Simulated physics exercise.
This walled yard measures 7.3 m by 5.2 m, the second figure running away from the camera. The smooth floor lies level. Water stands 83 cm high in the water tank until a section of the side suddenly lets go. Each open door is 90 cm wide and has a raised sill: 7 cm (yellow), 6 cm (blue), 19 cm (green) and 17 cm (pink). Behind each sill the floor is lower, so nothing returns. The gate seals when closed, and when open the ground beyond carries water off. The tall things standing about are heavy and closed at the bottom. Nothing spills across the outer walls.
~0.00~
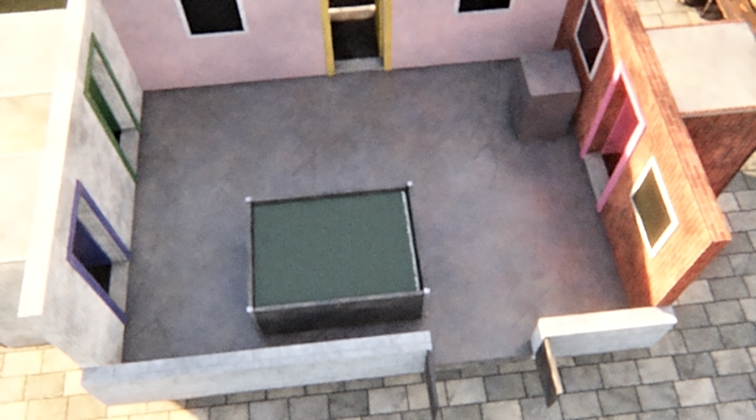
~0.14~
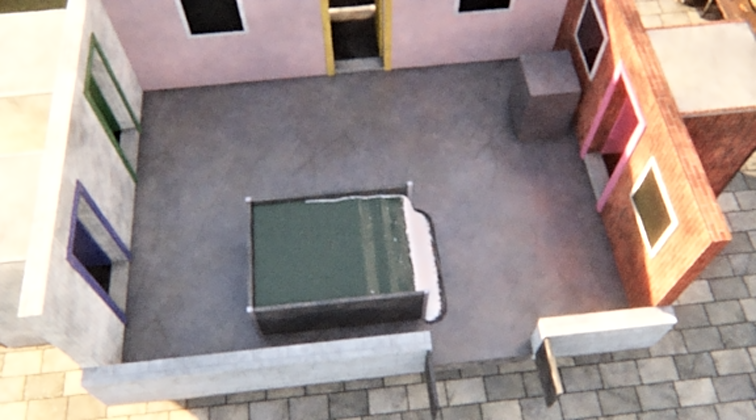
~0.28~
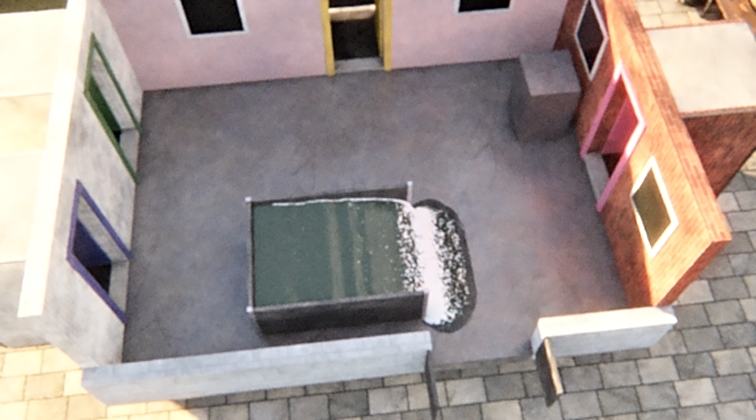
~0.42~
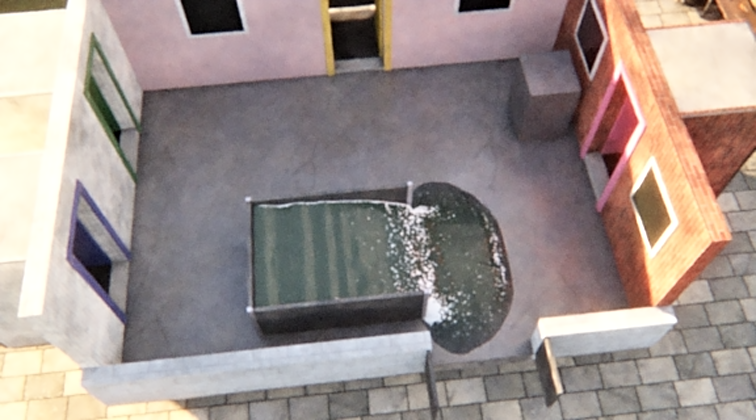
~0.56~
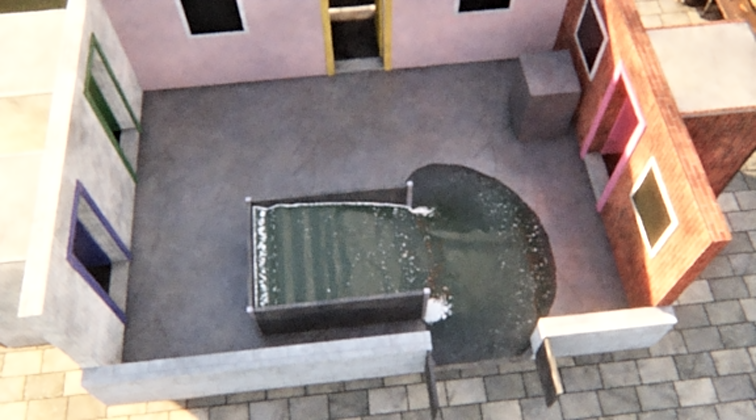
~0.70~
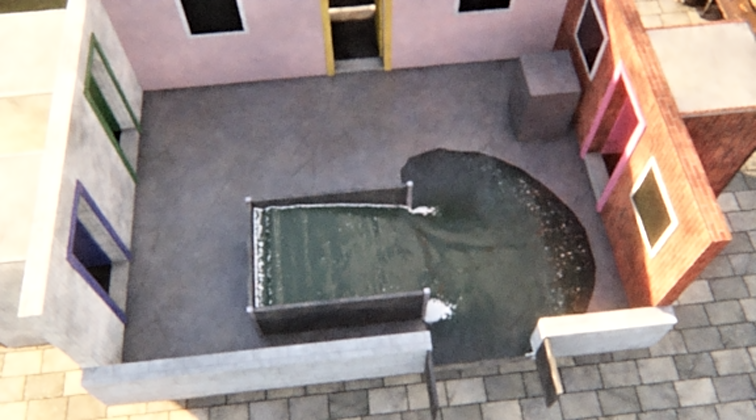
In a walled yard with coloured door and window surrounds, dark green water sits in a rectangular tank, then pours from its open right side with white foam and spreads across the grey floor in a widening, rounded sheet.
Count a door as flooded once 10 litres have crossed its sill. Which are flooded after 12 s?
Within that time: At the yellow door it goes over the limit; at the blue door it keeps below the limit; at the green door it stays under the limit; at the pink door it exceeds the limit.
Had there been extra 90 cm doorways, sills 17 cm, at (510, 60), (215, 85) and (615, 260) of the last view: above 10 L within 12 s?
In turn: Not over, under, over.
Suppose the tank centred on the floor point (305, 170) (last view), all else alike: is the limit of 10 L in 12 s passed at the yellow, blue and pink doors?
Against that limit: Yellow under, blue above, pink over.
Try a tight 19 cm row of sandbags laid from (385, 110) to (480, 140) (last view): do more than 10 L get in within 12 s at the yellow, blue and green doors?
Then: Yellow not over, blue under, green below.
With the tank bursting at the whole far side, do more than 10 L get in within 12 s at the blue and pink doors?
Then: Blue past it, pink under.
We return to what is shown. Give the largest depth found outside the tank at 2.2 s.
Roughly 47 cm.
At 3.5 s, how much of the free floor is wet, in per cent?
Near 40 per cent is wet.
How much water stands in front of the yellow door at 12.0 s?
About 5.5 cm.
After 1.4 s water covers 30 % of the floor and is deepest (52 cm) near (627, 327); yellow door not reached, blue door not reached, green door not reached, pink door 31 cm at the sill, 14 L in.
After 2.2 s water covers 35 % of the floor and is deepest (47 cm) near (566, 334); yellow door not reached, blue door not reached, green door not reached, pink door 35 cm at the sill, 71 L in.
After 3.5 s water covers 40 % of the floor and is deepest (36 cm) near (550, 146); yellow door not reached, blue door not reached, green door not reached, pink door 27 cm at the sill, 159 L in.
After 7.0 s water covers 80 % of the floor and is deepest (20 cm) near (152, 114); yellow door 11 cm at the sill, 23 L in, blue door not reached, green door 16 cm at the sill, 0 L in, pink door 9 cm at the sill, 195 L in.
After 12.0 s water covers 95 % of the floor and is deepest (12 cm) near (134, 380); yellow door 5 cm at the sill, 33 L in, blue door 5 cm at the sill, 0 L in, green door 7 cm at the sill, 0 L in, pink door 4 cm at the sill, 195 L in.
